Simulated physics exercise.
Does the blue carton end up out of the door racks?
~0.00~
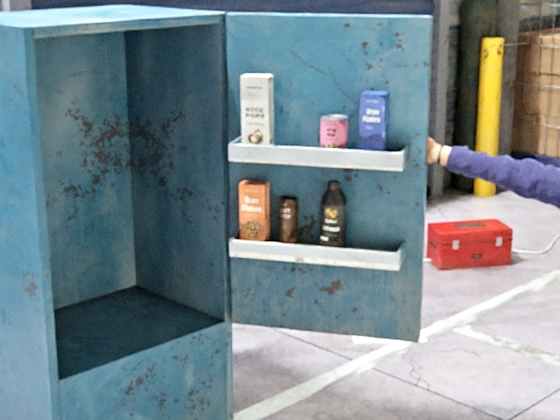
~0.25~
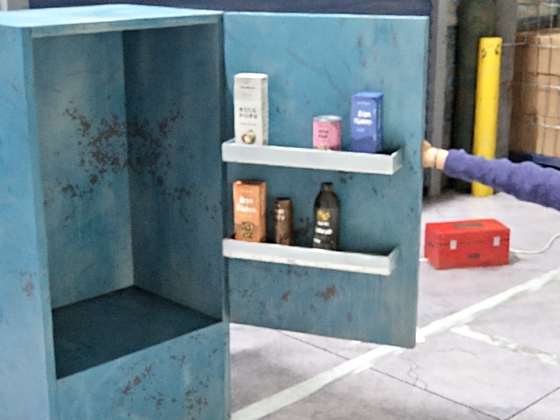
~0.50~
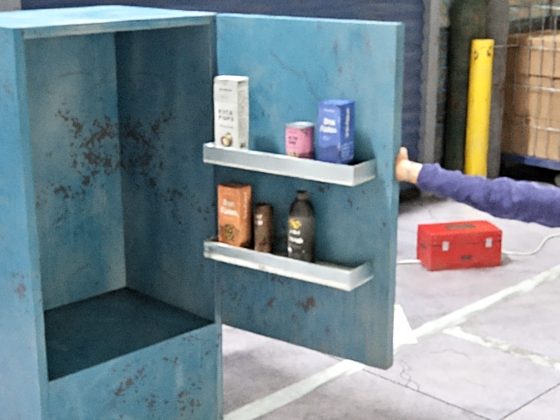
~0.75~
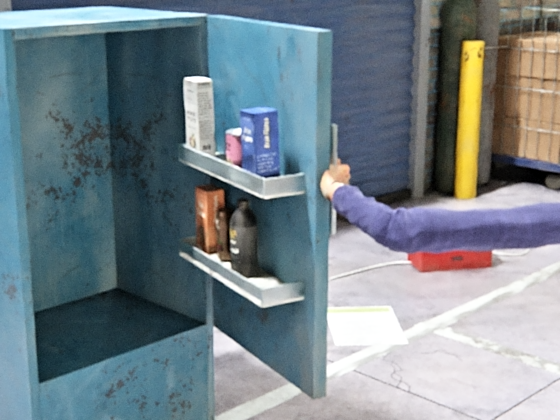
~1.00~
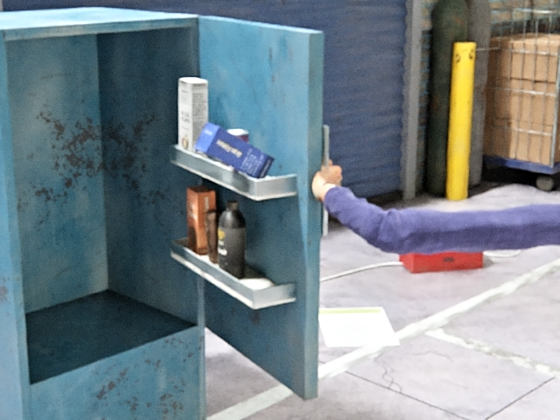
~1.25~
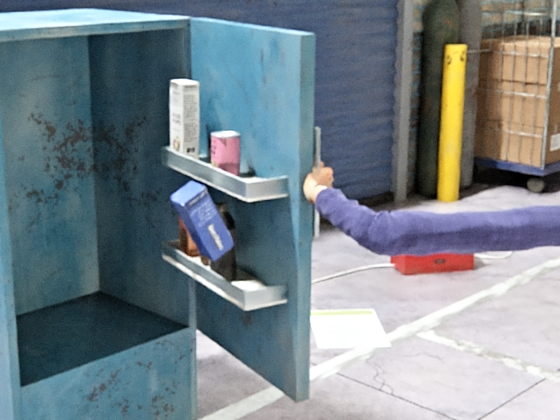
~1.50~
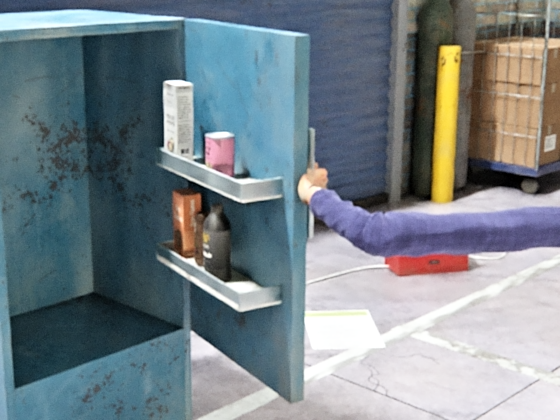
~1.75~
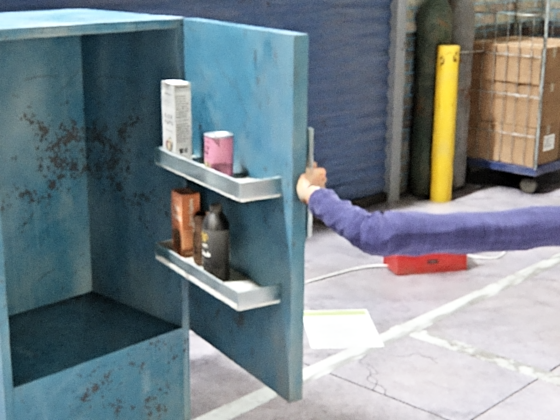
Yes, the blue carton tips over, tumbles down past the lower rack and is no longer in the door racks at the end.
